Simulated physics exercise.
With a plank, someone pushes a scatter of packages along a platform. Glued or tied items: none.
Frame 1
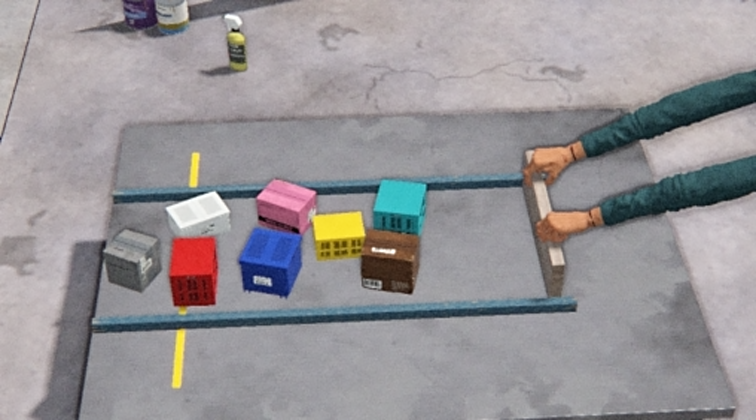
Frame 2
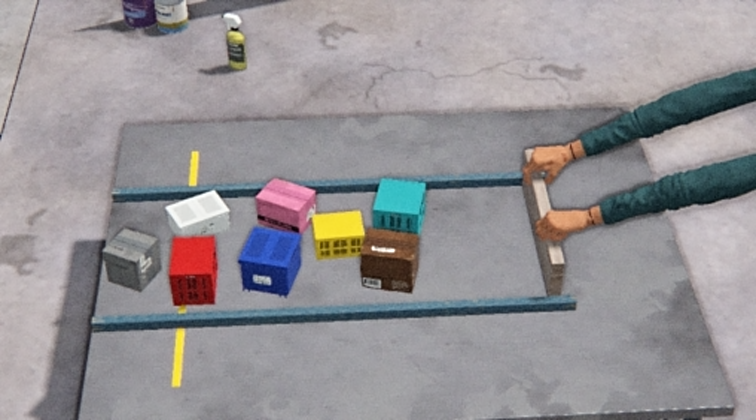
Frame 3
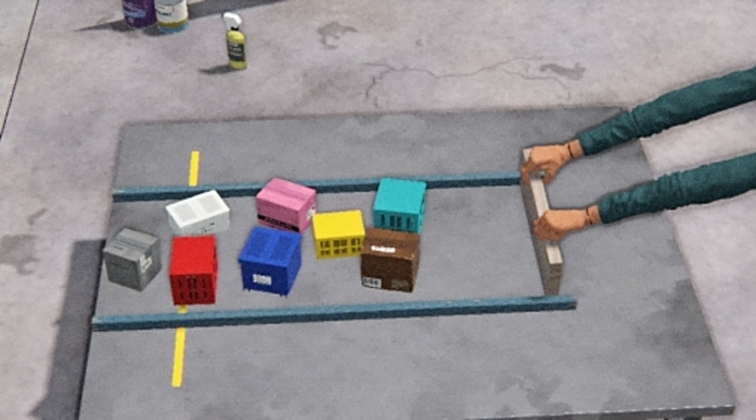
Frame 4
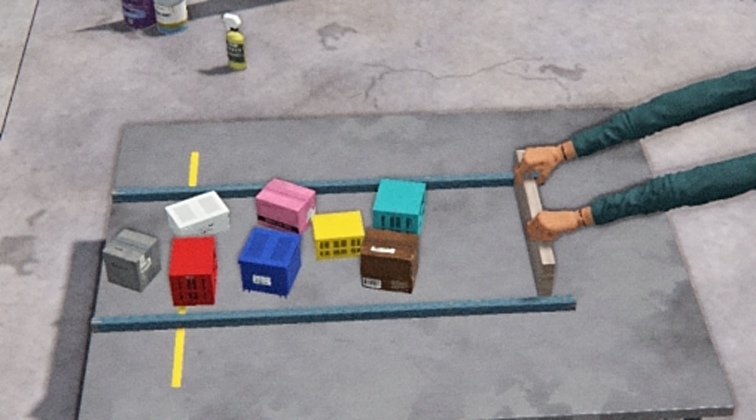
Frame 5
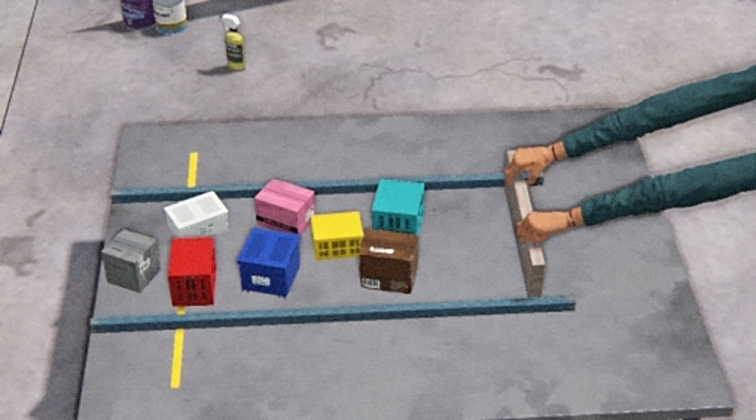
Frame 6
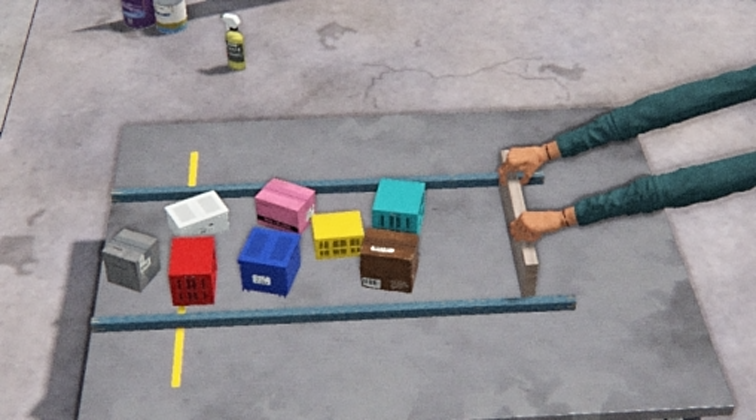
Eight boxes and crates lie scattered on a dark grey platform between two blue rails, seen from above at an angle. Grey, white and red ones sit at the left near a yellow tape line, pink, blue and yellow in the middle, turquoise and brown at the right, with bottles behind. Two green-sleeved arms slide a plank slightly leftward, not touching the boxes, which stay still.
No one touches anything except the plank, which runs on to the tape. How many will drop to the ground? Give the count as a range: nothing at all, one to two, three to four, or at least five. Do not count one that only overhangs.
The count is three to four.
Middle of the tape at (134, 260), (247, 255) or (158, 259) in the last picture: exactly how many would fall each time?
In order, 6, 1 and 6.
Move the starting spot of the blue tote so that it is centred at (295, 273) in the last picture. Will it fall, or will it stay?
Set there, the object keeps its spot.
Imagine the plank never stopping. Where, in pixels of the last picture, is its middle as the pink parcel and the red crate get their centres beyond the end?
The pink parcel gives roughly (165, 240), the red crate roughly (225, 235).
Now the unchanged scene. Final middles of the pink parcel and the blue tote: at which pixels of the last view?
(127, 206) and (104, 273), approximately.
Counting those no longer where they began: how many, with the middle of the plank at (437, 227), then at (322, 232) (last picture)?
Counts: 0 and 5.
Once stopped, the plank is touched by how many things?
It touches 2.
Soon after, none off yet; grey parcel at rest near (132, 260); white tote at rest near (198, 219); red crate at rest near (193, 271).
Then, none off yet; grey parcel moving near (130, 260); white tote moved a little near (185, 218); red crate moved a little near (174, 272).
By the end, the number that fall off is three or four; fallen, red crate, white tote and grey parcel.
